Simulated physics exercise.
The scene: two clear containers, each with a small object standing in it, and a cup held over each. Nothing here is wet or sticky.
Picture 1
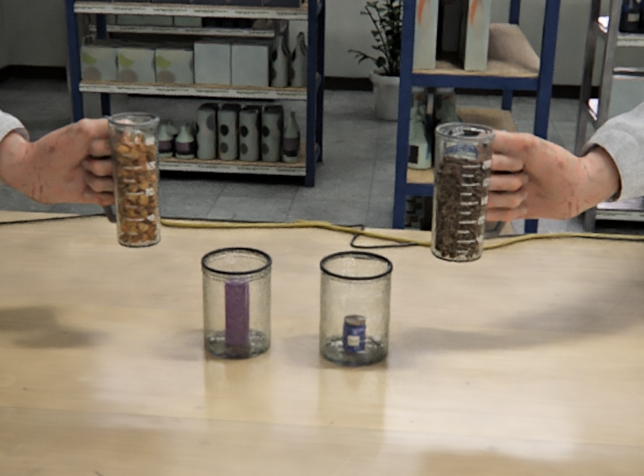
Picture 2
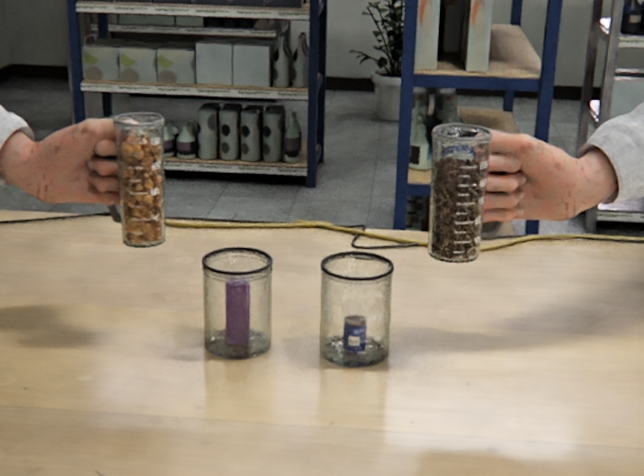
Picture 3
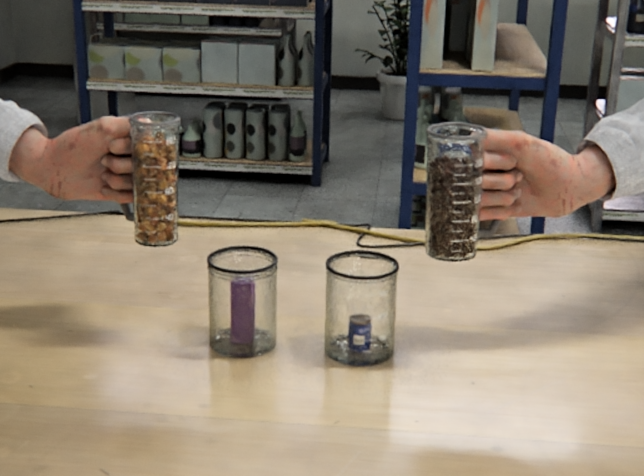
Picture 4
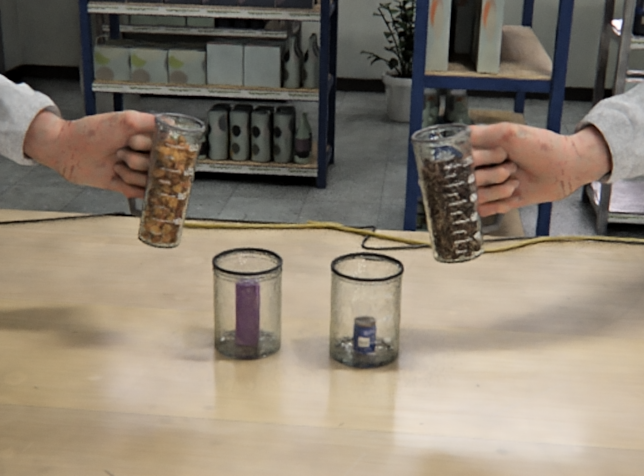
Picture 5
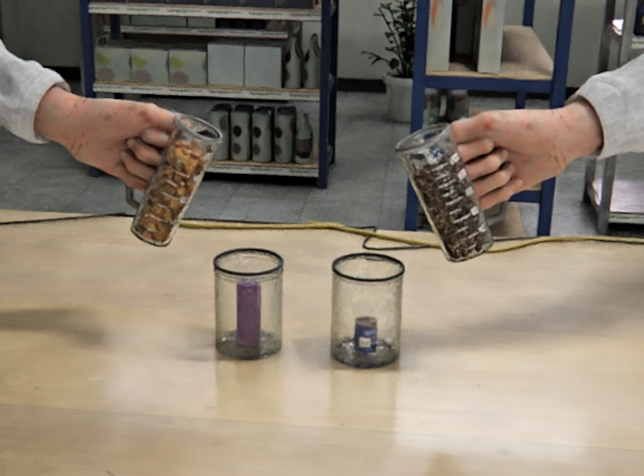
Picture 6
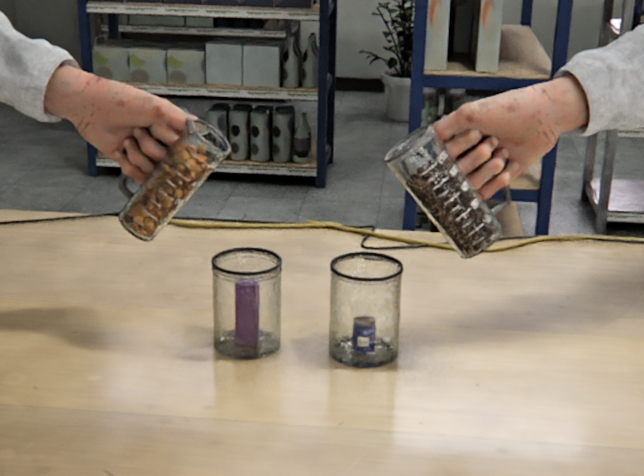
Two hands, reaching in from opposite sides, hold clear cups of orange-brown pieces at left and dark brown pieces at right above a pale wooden table, seen from the front with shelves behind. Below stand two clear glass containers, the left holding a tall purple block, the right a short blue object. The cups shift slightly inward, then tilt steadily toward each other, while the view drifts slightly.
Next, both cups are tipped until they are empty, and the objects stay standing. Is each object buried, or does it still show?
The left one stands proud of the pile; the right one ends up hidden.
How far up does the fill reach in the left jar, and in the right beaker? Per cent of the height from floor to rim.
Near 65 on the left, 60 on the right.
Then, 0.40 s later than the last frame, left jar empty, all of its cupful still in the cup; right beaker empty, all of its cupful still in the cup.
Then, 0.82 s later than the last frame, left jar empty, all of its cupful still in the cup; right beaker nearly empty, nearly all of its cupful still in the cup.
Then, 1.32 s later than the last frame, left jar a third full, a small part of its cupful still in the cup, one piece on the table; right beaker half full, a stray few of its cupful still in the cup, a few pieces on the table.
When it is over, left jar two thirds full (surface near (247, 289)), a few pieces on the table; right beaker two thirds full (surface near (365, 298)), a scatter of pieces on the table; the left thing is still showing; the right thing is covered.
